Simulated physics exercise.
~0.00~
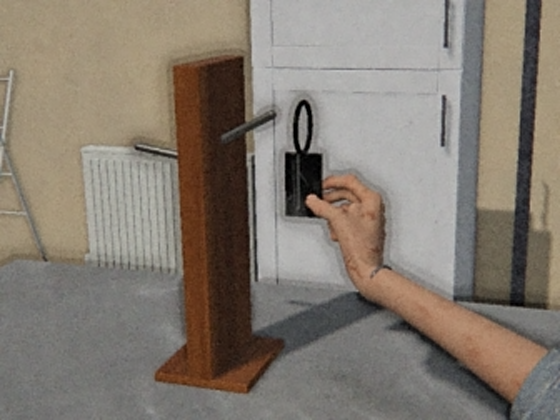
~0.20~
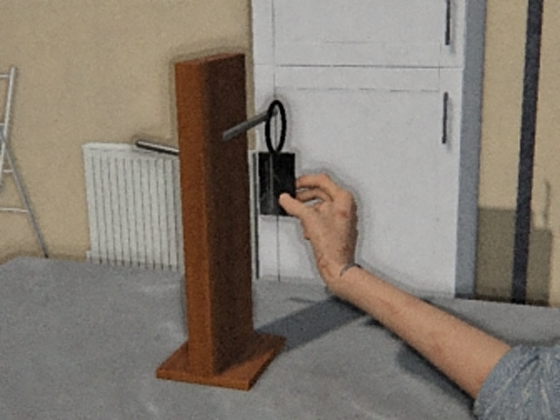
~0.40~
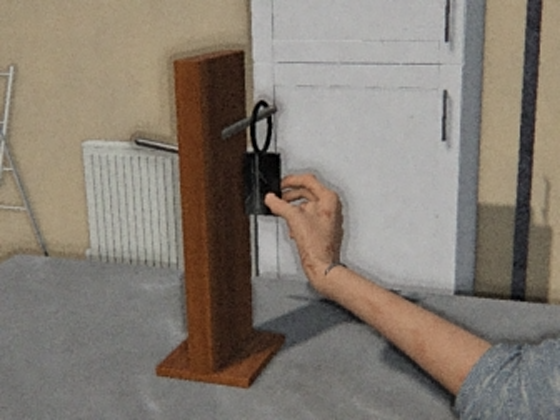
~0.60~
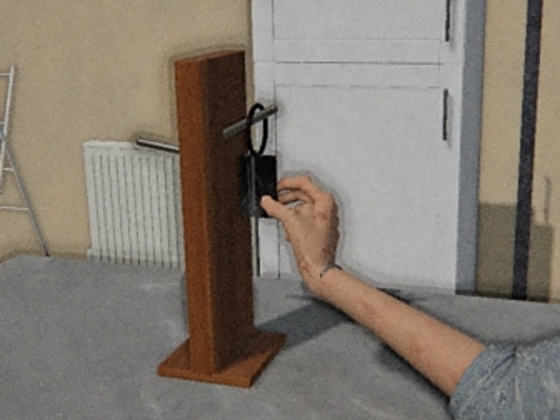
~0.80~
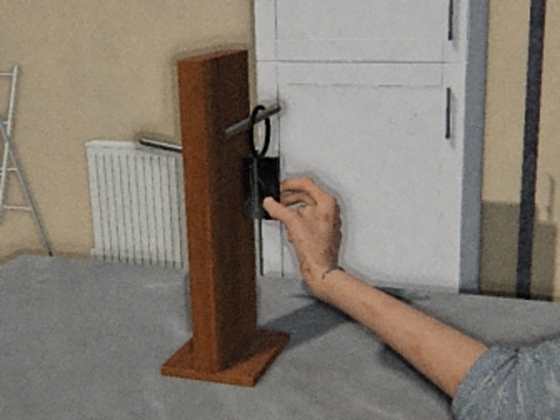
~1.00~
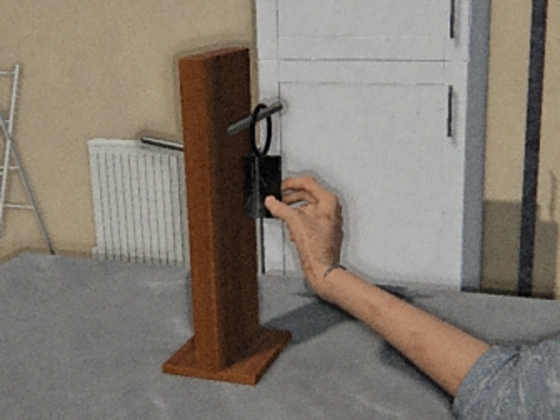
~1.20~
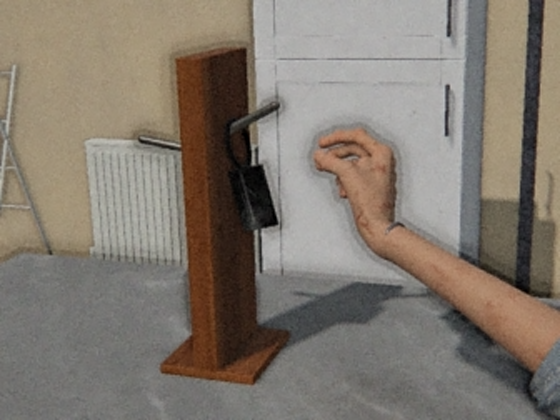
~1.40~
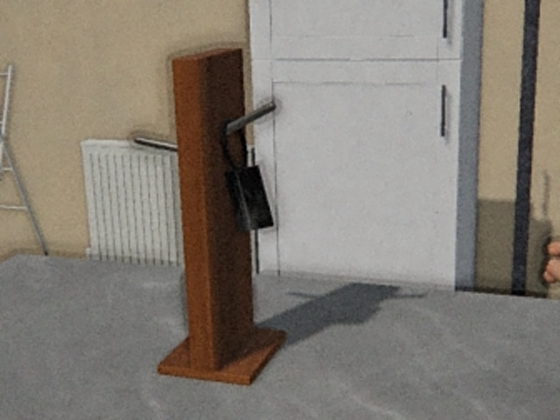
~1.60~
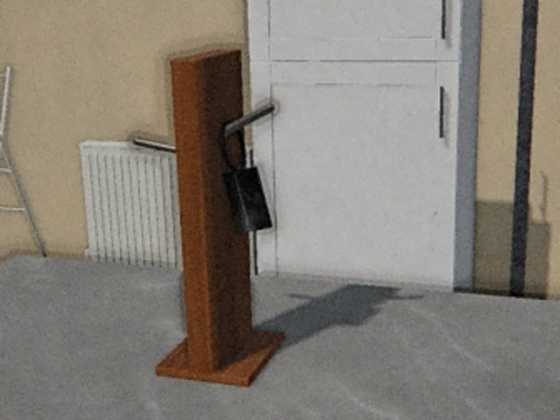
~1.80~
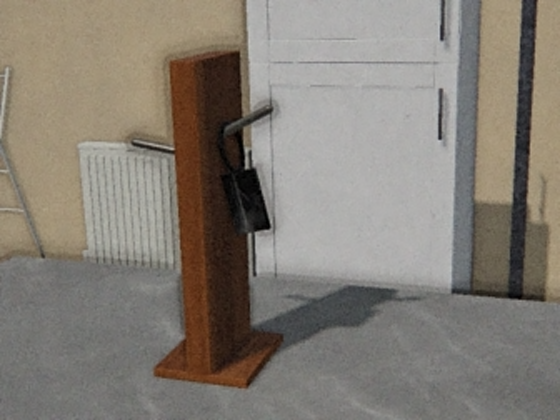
The footage shows a hand moving a black tag with a loop leftward onto a peg on a brown wooden stand, holding it there briefly, then letting go and withdrawing to the right. The tag drops slightly, tilts, and stays hanging from the peg.
